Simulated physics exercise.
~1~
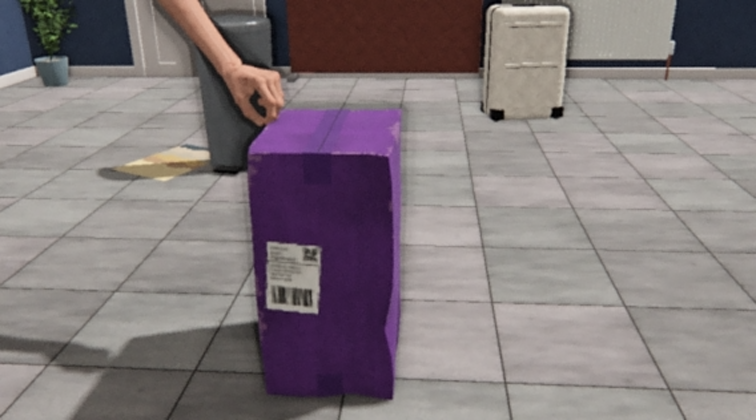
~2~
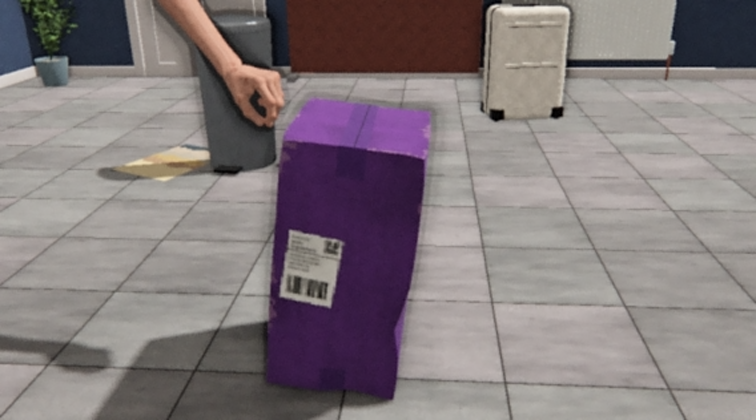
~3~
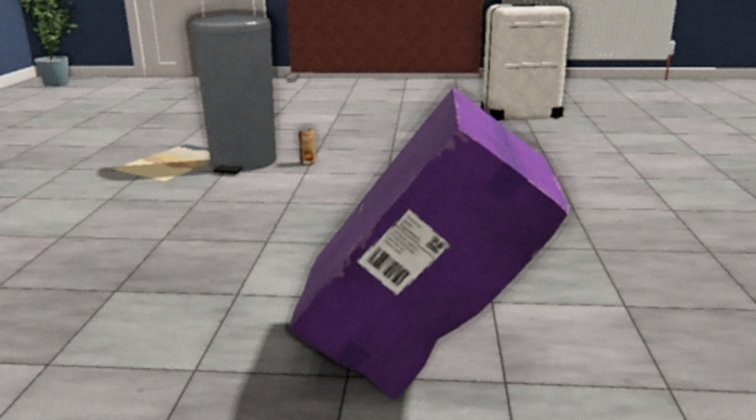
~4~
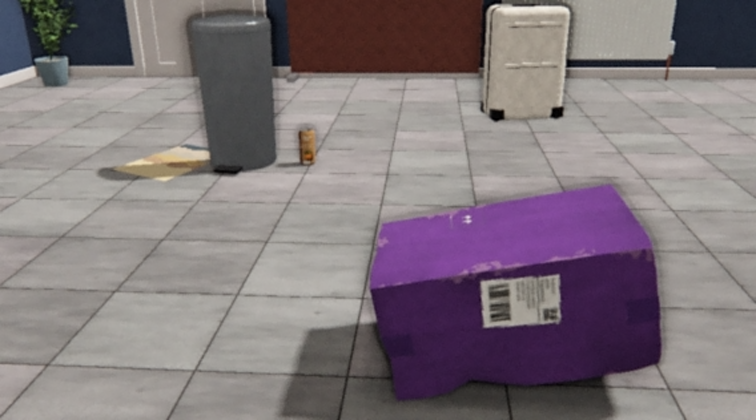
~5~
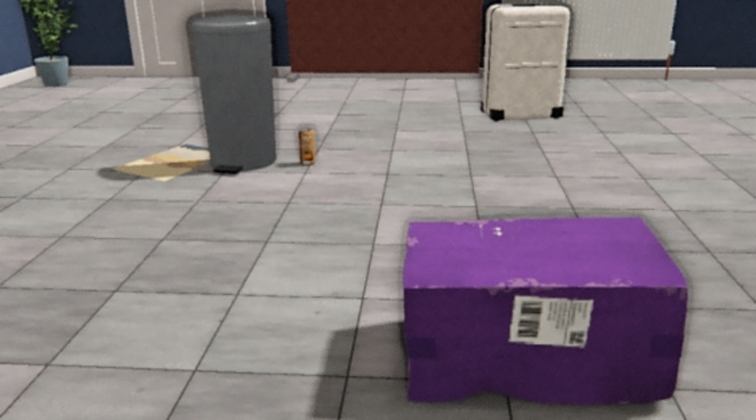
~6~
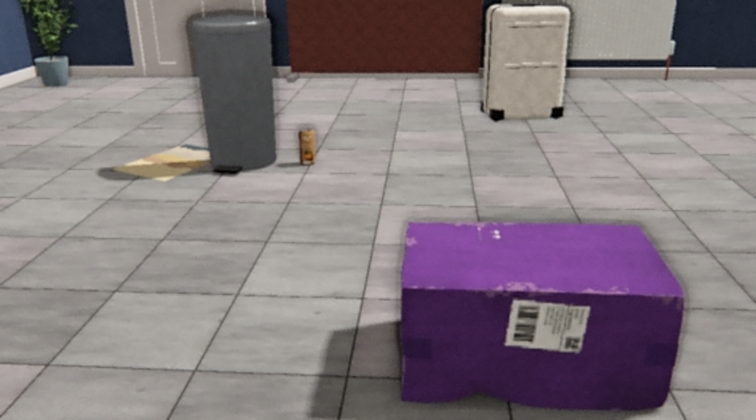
A purple parcel, pushed near its top by a hand, tips right and topples onto its side.
